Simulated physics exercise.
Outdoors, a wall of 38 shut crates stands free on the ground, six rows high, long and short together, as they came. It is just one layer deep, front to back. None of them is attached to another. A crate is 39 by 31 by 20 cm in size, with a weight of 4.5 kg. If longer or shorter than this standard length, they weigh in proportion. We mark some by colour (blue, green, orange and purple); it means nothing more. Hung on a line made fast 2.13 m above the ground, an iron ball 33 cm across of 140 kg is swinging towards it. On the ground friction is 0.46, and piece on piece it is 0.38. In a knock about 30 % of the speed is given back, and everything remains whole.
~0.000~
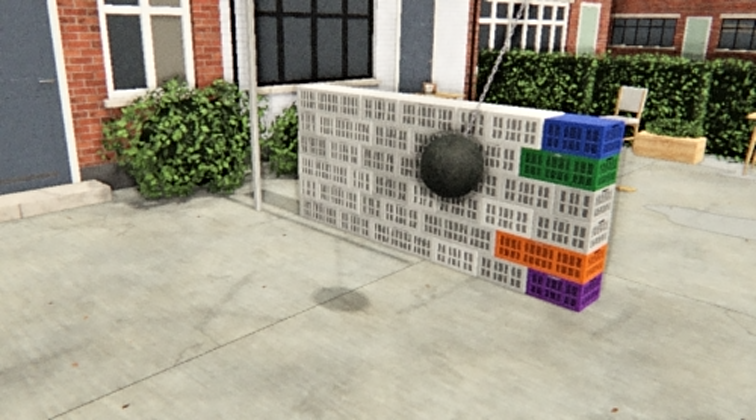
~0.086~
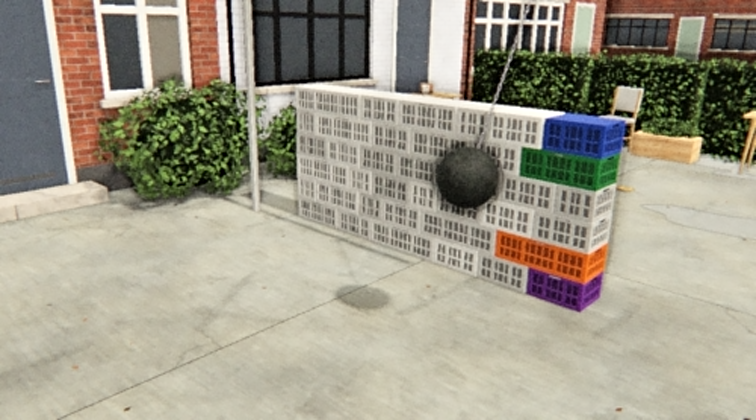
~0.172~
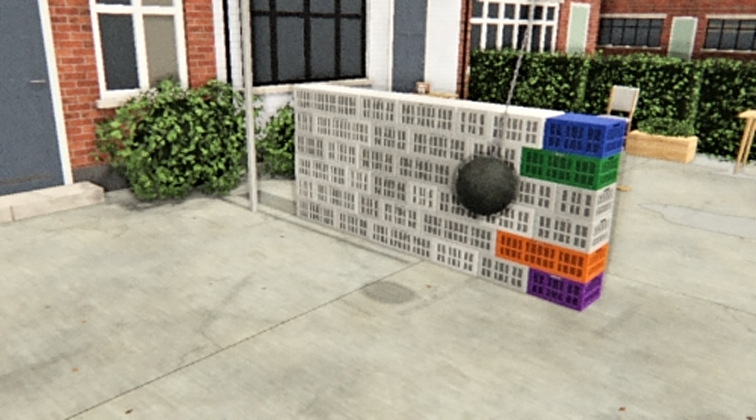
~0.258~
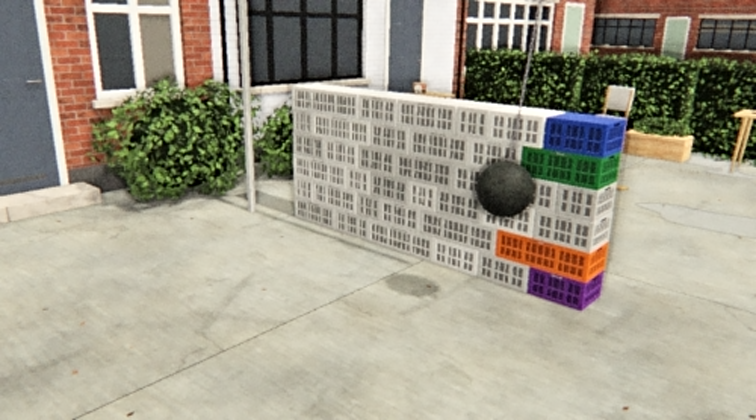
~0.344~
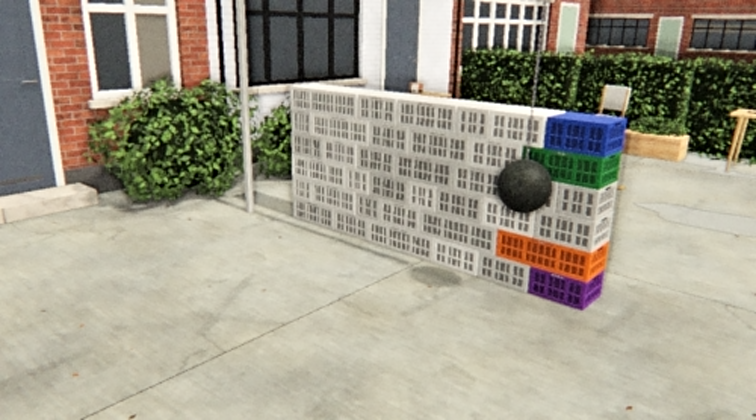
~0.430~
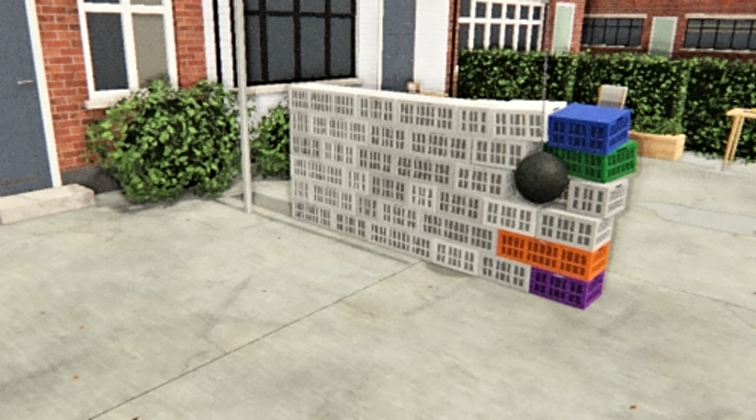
A dark ball on a line swings right into a crate wall, shifting several crates.
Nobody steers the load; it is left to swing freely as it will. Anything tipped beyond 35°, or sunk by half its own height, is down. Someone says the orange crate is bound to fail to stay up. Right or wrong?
Wrong, it is still fine at the end.
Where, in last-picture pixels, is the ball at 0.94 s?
Near (587, 125).
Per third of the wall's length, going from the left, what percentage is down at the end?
Going left to right, I get 0, 0 and 70 percent.
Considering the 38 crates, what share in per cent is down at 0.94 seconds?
15 %.
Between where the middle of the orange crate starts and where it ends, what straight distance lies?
Straight-line shift: Approx. 5 cm.
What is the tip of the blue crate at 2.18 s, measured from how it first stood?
Roughly 150°.
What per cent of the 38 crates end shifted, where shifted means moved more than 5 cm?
It works out to 25 percent.
By 0.58 s, line 21° past plumb; 1 of the 38 crates down; orange crate unmoved; blue crate tilted 24°.
By 0.94 s, line 38° past plumb; 6 of the 38 crates down; orange crate unmoved; blue crate on its side.
By 1.46 s, line 19° past plumb; 7 of the 38 crates down; orange crate moved 31 mm; blue crate on its side.
By 2.18 s, line 23° before plumb; 9 of the 38 crates down; orange crate moved 31 mm; blue crate upside down.
When it is over (3.1 s), line 11° past plumb; 9 of the 38 crates down; orange crate moved 31 mm; blue crate upside down; green crate 80 cm lower. In pixels of the last frame, middles, orange crate near (550, 249), blue crate near (703, 288).
